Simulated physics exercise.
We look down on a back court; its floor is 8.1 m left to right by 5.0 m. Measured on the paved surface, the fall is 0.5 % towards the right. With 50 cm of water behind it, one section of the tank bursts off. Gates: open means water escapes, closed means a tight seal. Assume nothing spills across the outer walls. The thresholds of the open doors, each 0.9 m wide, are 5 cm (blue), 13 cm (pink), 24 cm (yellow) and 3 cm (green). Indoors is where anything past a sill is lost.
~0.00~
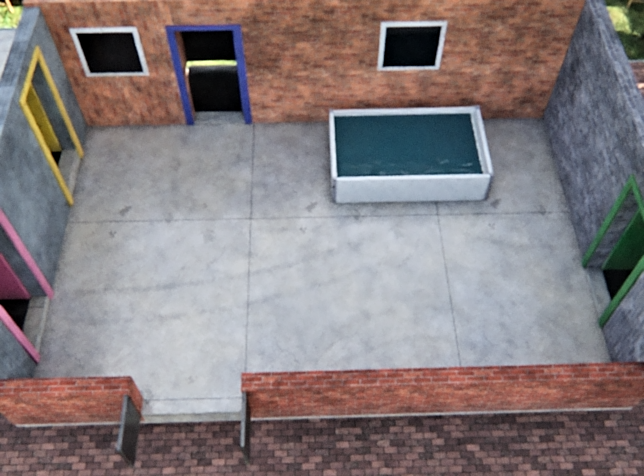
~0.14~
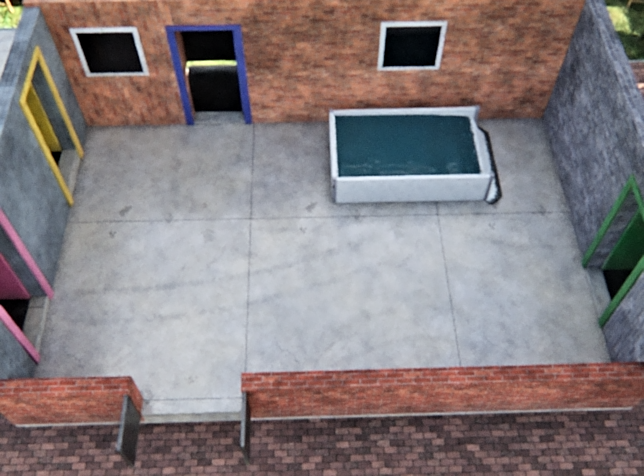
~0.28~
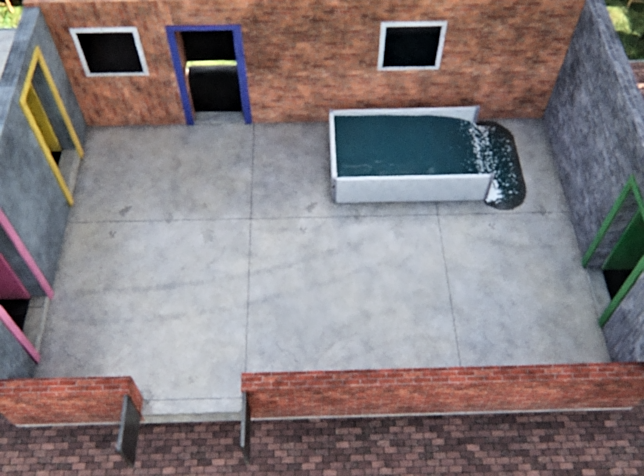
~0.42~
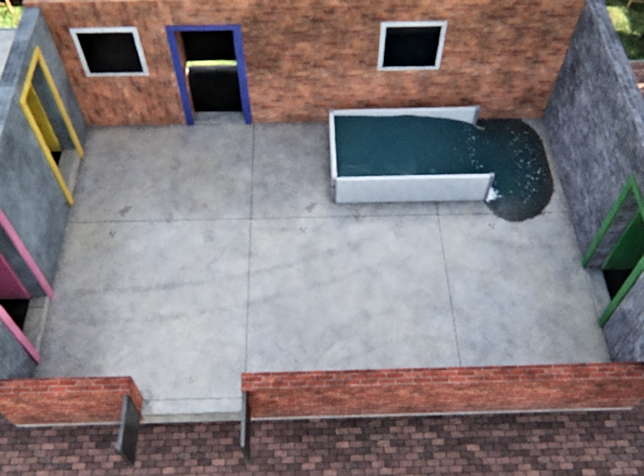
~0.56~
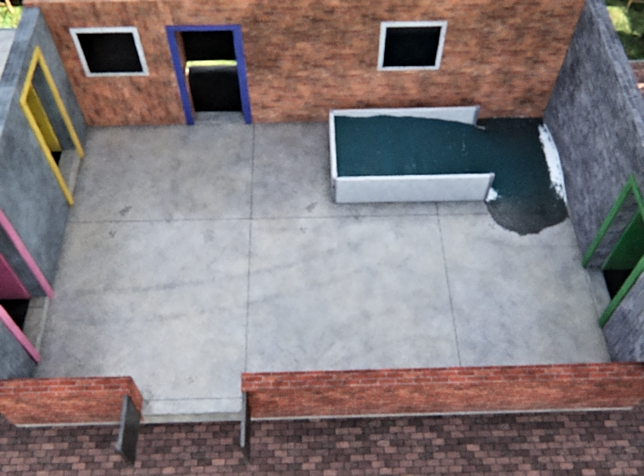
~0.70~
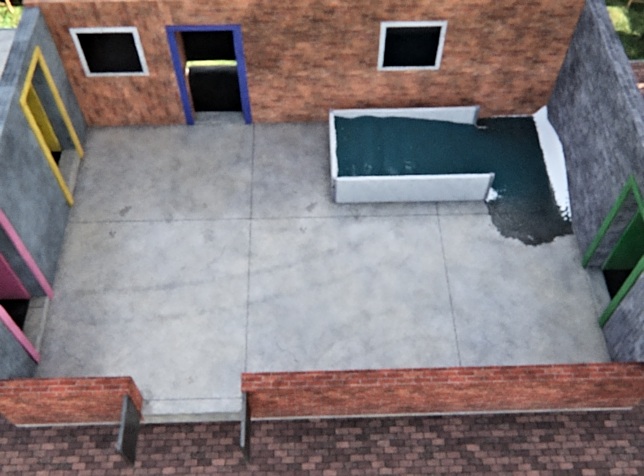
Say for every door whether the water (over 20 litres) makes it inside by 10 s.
Blue door: Not over. Pink door: Not over. Yellow door: Not over. Green door: Over.
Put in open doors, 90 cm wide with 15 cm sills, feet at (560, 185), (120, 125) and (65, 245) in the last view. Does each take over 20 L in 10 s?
In sequence the answers are more than that, less than that and less than that.
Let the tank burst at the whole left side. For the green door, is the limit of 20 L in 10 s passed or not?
Note: Green door, short of the mark.
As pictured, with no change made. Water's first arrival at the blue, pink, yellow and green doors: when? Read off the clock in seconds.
Blue: 3.4 s; pink: 7.0 s; yellow: 5.0 s; green: 1.3 s.
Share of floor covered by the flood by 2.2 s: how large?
Around 15 per cent.
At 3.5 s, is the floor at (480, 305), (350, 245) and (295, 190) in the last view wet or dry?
First spot submerged, second not yet wet, third not yet wet.
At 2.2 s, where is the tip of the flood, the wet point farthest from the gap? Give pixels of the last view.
Near (610, 384).
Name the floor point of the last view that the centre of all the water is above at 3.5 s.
Its balance point sits around (478, 209).
After 1.4 s water covers 10 % of the floor and is deepest (40 cm) near (538, 125); blue door not reached, pink door not reached, yellow door not reached, green door 3 cm at the sill, 0 L in.
After 2.2 s water covers 15 % of the floor and is deepest (36 cm) near (540, 132); blue door not reached, pink door not reached, yellow door not reached, green door 7 cm at the sill, 1 L in.
After 3.5 s water covers 30 % of the floor and is deepest (24 cm) near (597, 385); blue door 3 cm at the sill, 0 L in, pink door not reached, yellow door not reached, green door 7 cm at the sill, 13 L in.
After 6.0 s water covers 65 % of the floor and is deepest (14 cm) near (610, 384); blue door 2 cm at the sill, 0 L in, pink door not reached, yellow door 5 cm at the sill, 0 L in, green door 8 cm at the sill, 32 L in.
After 10.0 s water covers 95 % of the floor and is deepest (10 cm) near (542, 140); blue door 1 cm at the sill, 0 L in, pink door 6 cm at the sill, 0 L in, yellow door 4 cm at the sill, 0 L in, green door 7 cm at the sill, 76 L in.
